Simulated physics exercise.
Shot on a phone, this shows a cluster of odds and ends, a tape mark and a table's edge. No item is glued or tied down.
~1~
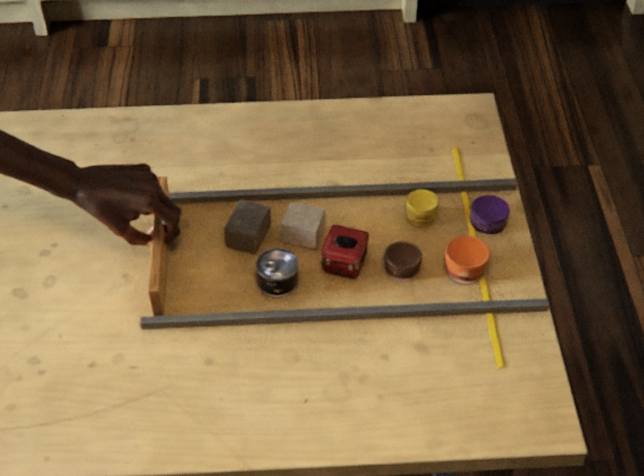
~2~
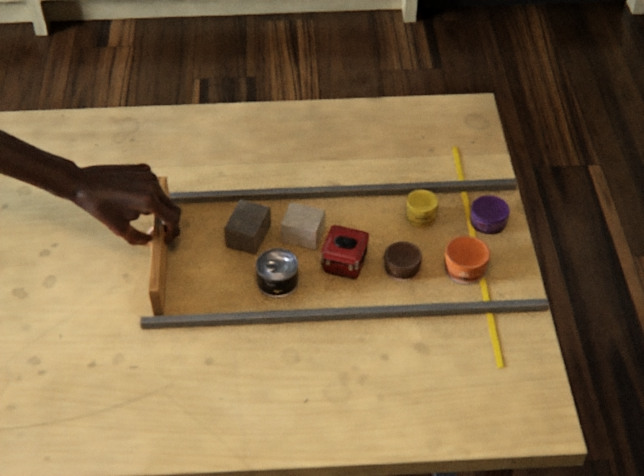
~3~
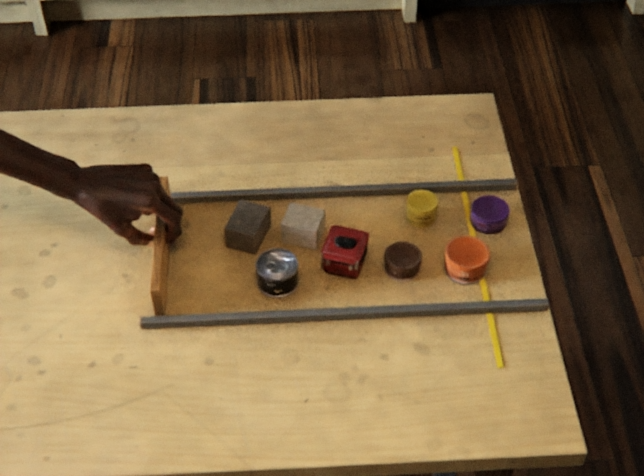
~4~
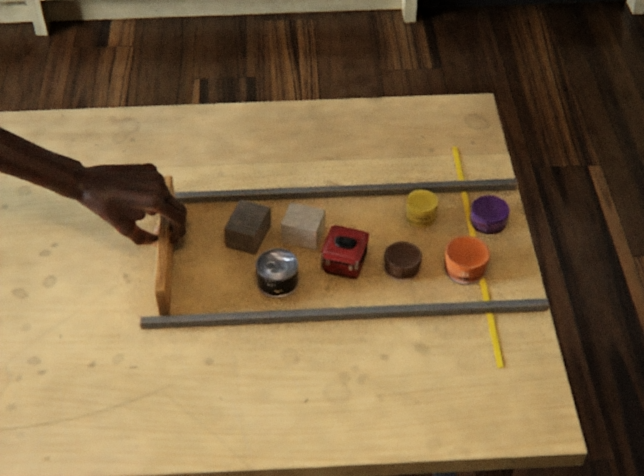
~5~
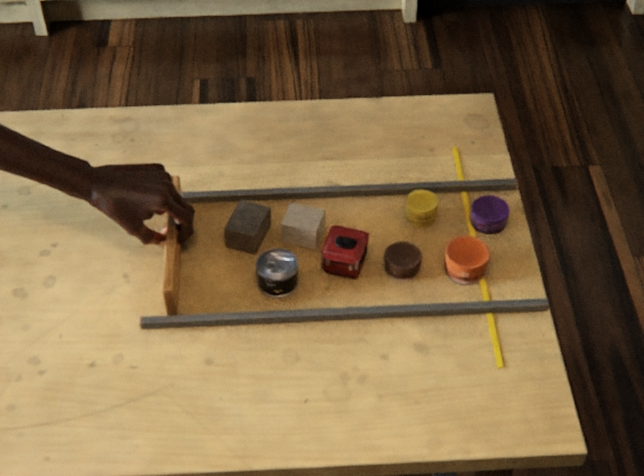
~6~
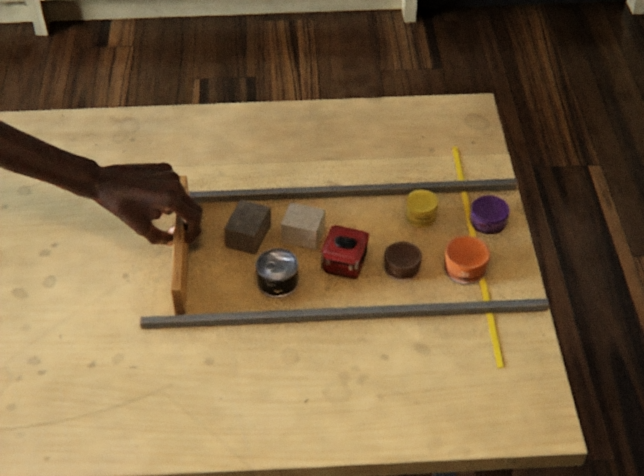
At first, a hand holds a wooden board upright at the left end of two grey rails, with blocks, tins and small pots spread between them near a yellow tape line. The hand then slides the board slightly to the right, toward the grey block, while the objects stay still.
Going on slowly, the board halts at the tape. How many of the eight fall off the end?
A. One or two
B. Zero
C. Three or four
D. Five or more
Option C: Three or four.
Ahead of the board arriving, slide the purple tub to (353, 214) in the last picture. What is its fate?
In that case it plunges.
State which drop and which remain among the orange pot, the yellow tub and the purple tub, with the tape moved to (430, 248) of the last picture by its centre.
In that case the orange pot hangs on, the yellow tub hangs on and the purple tub slides off.
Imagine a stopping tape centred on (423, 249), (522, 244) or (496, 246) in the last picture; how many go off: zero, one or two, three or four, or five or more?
So in that order I'd say 1 or 2; five or over; at least five.
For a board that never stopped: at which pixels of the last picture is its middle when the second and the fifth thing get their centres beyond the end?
First around (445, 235), then around (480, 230).
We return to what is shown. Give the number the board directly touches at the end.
2 are in contact with it.
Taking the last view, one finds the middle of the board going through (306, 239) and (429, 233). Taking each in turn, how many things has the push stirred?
The first count is 4, and then it's 8.
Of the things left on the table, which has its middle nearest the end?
Answer: The brown tin.
Soon after, none off yet; purple tub at rest near (489, 215); orange pot at rest near (467, 260); yellow tub at rest near (422, 209).
At rest, the number that fall off is three or four; fallen, yellow tub, orange pot and purple tub.
